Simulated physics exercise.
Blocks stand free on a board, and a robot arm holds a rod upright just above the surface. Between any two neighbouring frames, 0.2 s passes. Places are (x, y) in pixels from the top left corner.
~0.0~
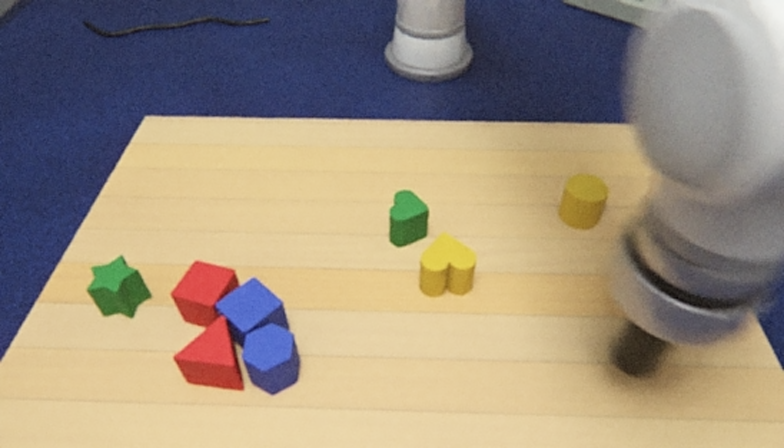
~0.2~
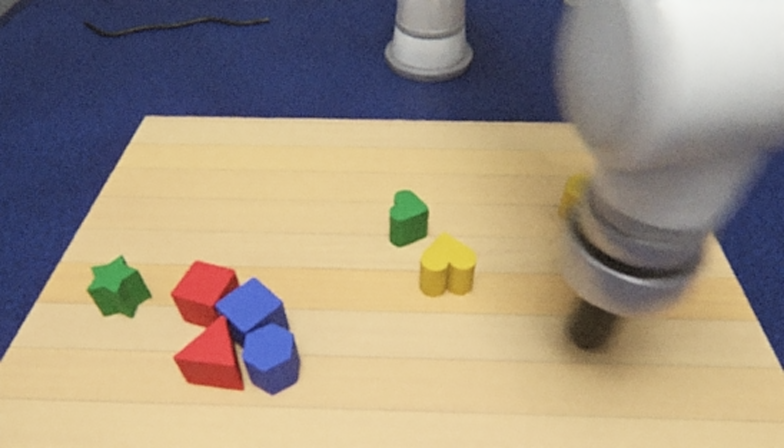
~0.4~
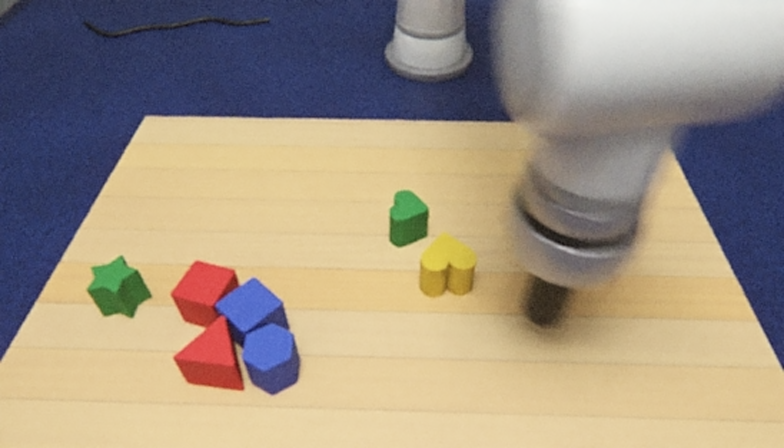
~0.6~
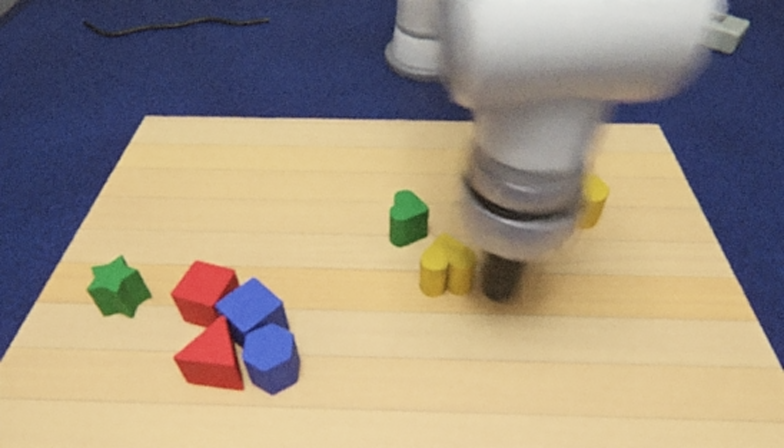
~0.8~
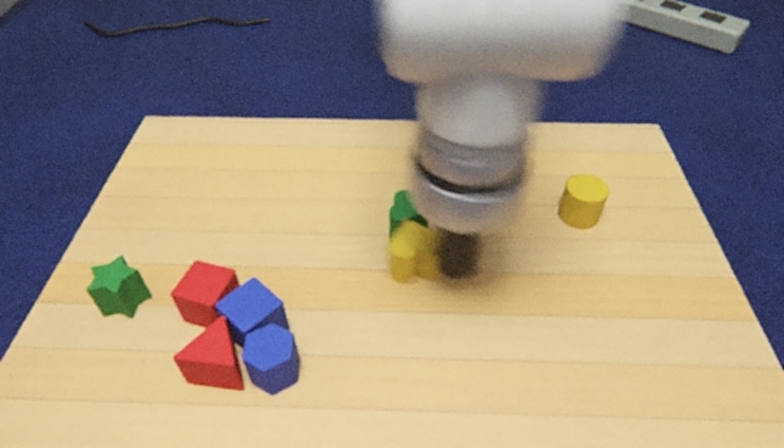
We see a robot arm sweep its dark rod leftward and slightly away across a wooden board of coloured blocks, reaching the yellow heart block and pushing it left toward the green heart block while the other blocks stay still.
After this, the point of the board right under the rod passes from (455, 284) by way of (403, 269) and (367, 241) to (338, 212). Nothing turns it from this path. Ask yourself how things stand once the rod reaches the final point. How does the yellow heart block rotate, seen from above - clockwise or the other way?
In a top view, it turns counterclockwise.
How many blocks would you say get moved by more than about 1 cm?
I'm going with two.
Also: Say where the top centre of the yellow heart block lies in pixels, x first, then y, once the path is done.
I'd say the yellow heart block ends with its top centre at (305, 197).
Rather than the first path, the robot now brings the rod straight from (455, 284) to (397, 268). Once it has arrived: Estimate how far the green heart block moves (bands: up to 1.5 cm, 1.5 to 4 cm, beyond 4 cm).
Overall it shifts less than 1.5 cm.
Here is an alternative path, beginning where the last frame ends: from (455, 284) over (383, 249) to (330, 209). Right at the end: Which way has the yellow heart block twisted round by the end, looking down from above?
The block turns counter-clockwise.
The first path, step by step. One third of the way, rod (402, 250); green heart block (402, 202), turned 25° clockwise; yellow heart block (363, 223).
Two thirds of the way, rod (365, 222); green heart block (396, 198), turned 60° clockwise; yellow heart block (323, 207), turned 30° anticlockwise.
At the end, rod (336, 194); green heart block (395, 197), turned 65° clockwise; yellow heart block (305, 197), turned 105° anticlockwise.
